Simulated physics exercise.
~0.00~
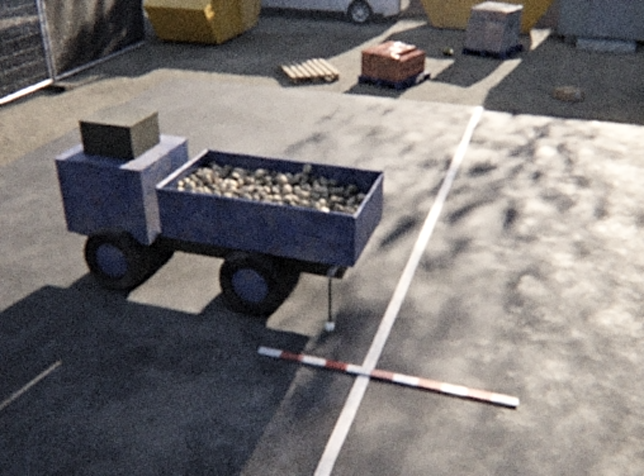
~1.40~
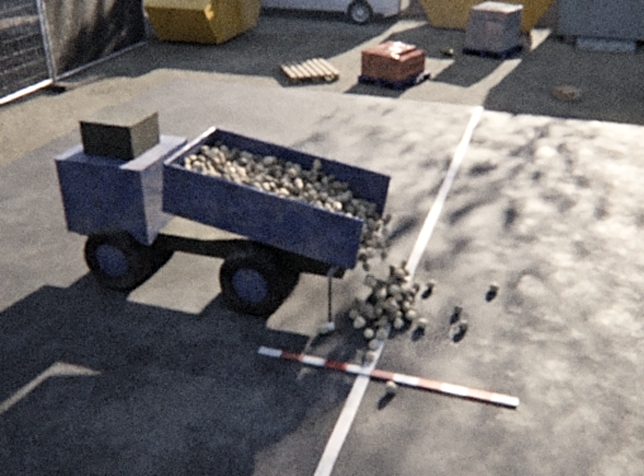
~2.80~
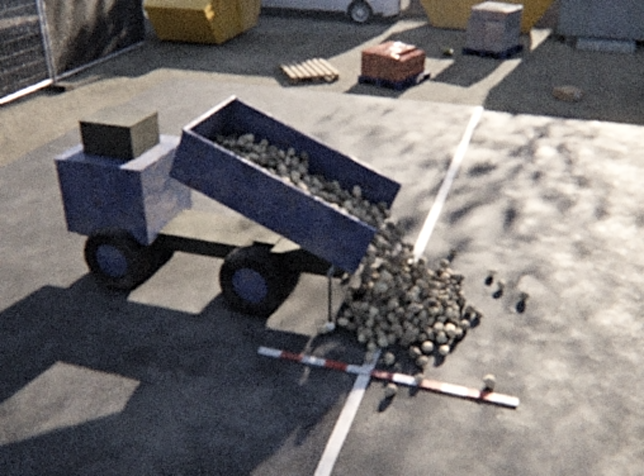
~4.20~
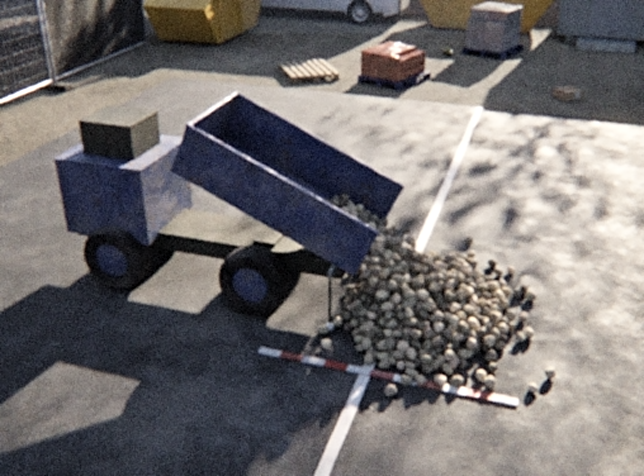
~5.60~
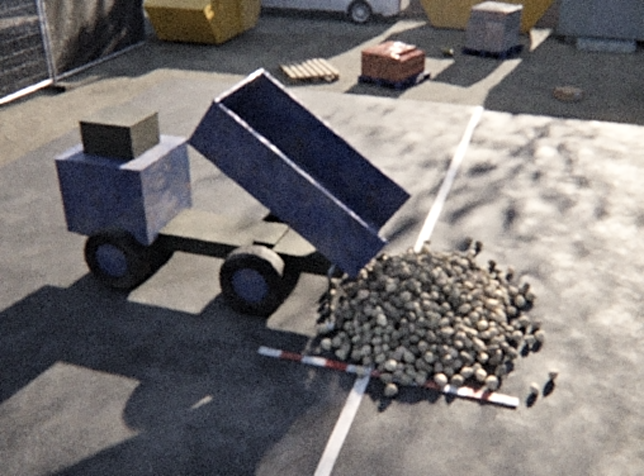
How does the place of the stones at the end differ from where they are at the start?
At the start the stones fill the level bed of the blue truck. By the end they lie lower and further to the right, in a broad heap on the ground across the white line, with most of them beyond it.
At the start, a blue truck stands on sunlit tarmac with its level bed full of pale, rounded stones, beside a painted white line and a red and white striped staff. The front of the bed rises, and stones begin spilling from its right end onto the line. As the bed tilts further, they pile up and a few roll ahead. The bed then holds nearly the same slope while more stones slide out and the heap spreads to the right. Finally the bed tips more steeply and stays raised, empty, with most of the stones lying beyond the line.
